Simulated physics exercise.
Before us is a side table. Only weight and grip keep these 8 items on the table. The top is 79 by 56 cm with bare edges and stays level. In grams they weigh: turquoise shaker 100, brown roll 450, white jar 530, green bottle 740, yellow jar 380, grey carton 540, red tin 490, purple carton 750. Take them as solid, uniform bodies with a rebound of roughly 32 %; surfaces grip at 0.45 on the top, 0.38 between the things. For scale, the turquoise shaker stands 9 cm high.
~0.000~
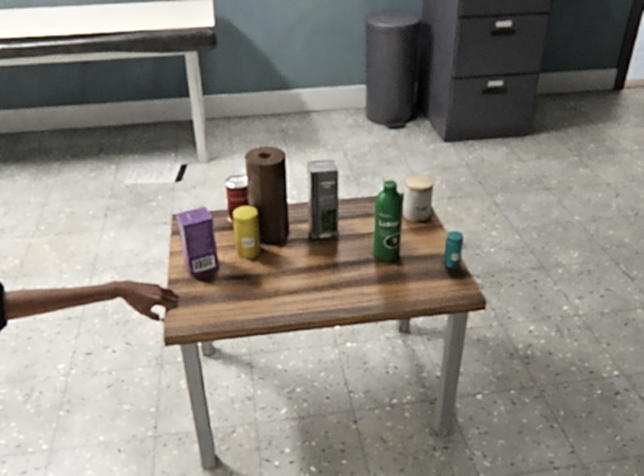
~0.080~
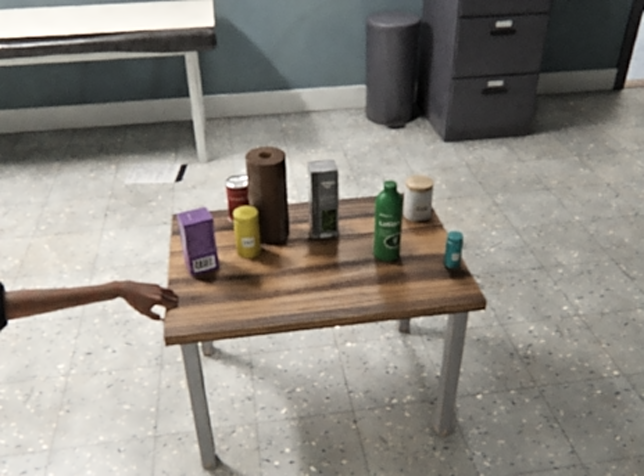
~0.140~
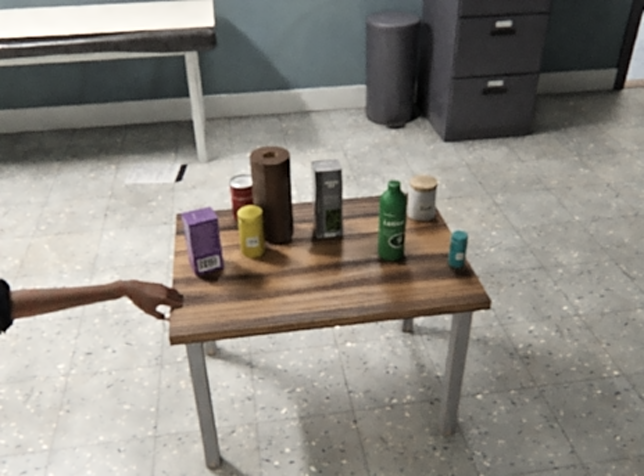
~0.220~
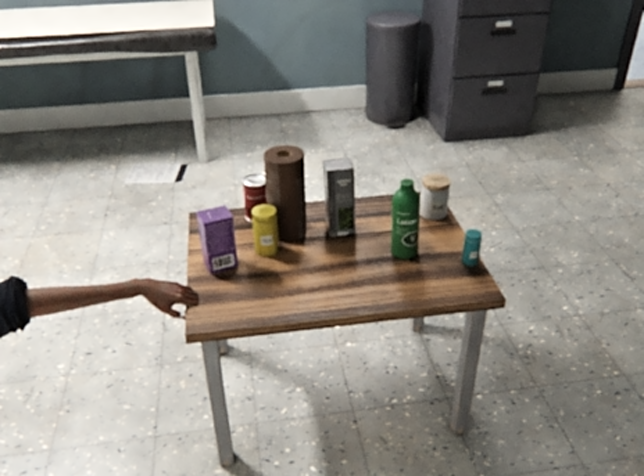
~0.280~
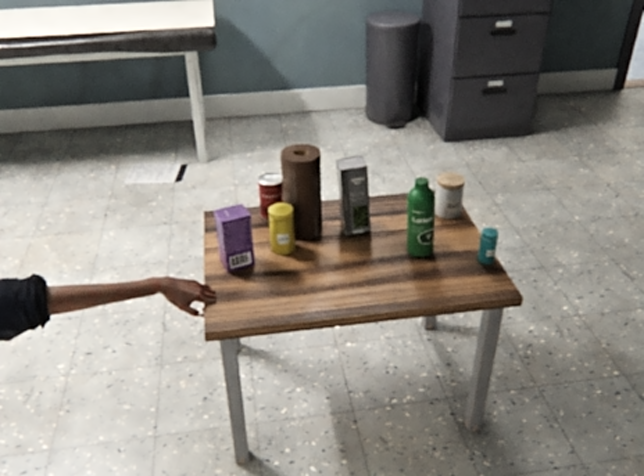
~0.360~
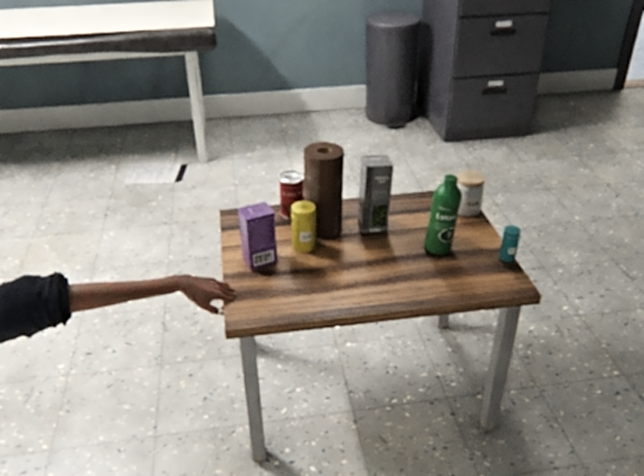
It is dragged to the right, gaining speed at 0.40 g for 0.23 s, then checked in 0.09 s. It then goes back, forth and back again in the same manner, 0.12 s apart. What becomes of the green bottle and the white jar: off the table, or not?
The green bottle goes over the edge; the white jar goes over the edge.
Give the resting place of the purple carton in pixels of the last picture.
Around (199, 242).
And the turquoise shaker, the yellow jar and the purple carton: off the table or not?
The turquoise shaker ends off the table; the yellow jar ends on the table; the purple carton is still on the table.
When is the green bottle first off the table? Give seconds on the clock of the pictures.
Near 0.7 s.
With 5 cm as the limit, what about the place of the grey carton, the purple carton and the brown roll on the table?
The grey carton leaves its spot; the purple carton stays put; the brown roll leaves its spot.
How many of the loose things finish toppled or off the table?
5 of them.
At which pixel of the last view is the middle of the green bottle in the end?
Around (485, 368).
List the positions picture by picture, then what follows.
Green bottle (388, 220); white jar (418, 198), in the first frame.
Yellow jar (247, 232); grey carton (323, 199), in the second frame.
Table along by 1 cm; red tin (244, 199); purple carton (203, 241), in the third frame.
Table along by 5 cm; turquoise shaker (472, 248); brown roll (286, 194), in the fourth frame.
Table along by 9 cm; grey carton (354, 196) 4° off upright; yellow jar (282, 229), in the fifth frame.
Table along by 14 cm; green bottle (444, 214) 5° off upright; white jar (469, 194), in the sixth frame.
After 0.56 s, table along by 14 cm; turquoise shaker and white jar now off the table; green bottle 66° off upright near (483, 221); grey carton 57° off upright.
After 0.86 s, green bottle now off the table; grey carton on its side; brown roll 49° off upright.
After 1.16 s, table along by 9 cm; grey carton on its side; brown roll 69° off upright.
After 1.66 s, table along by 1 cm; brown roll 71° off upright; grey carton on its side; purple carton moved 5 cm.
In the end (2.4 s), off the table, turquoise shaker, white jar and green bottle; toppled on the table, brown roll and grey carton; the other 3 under 5 cm from the start. In the last view, green bottle near (485, 368), white jar near (406, 333).
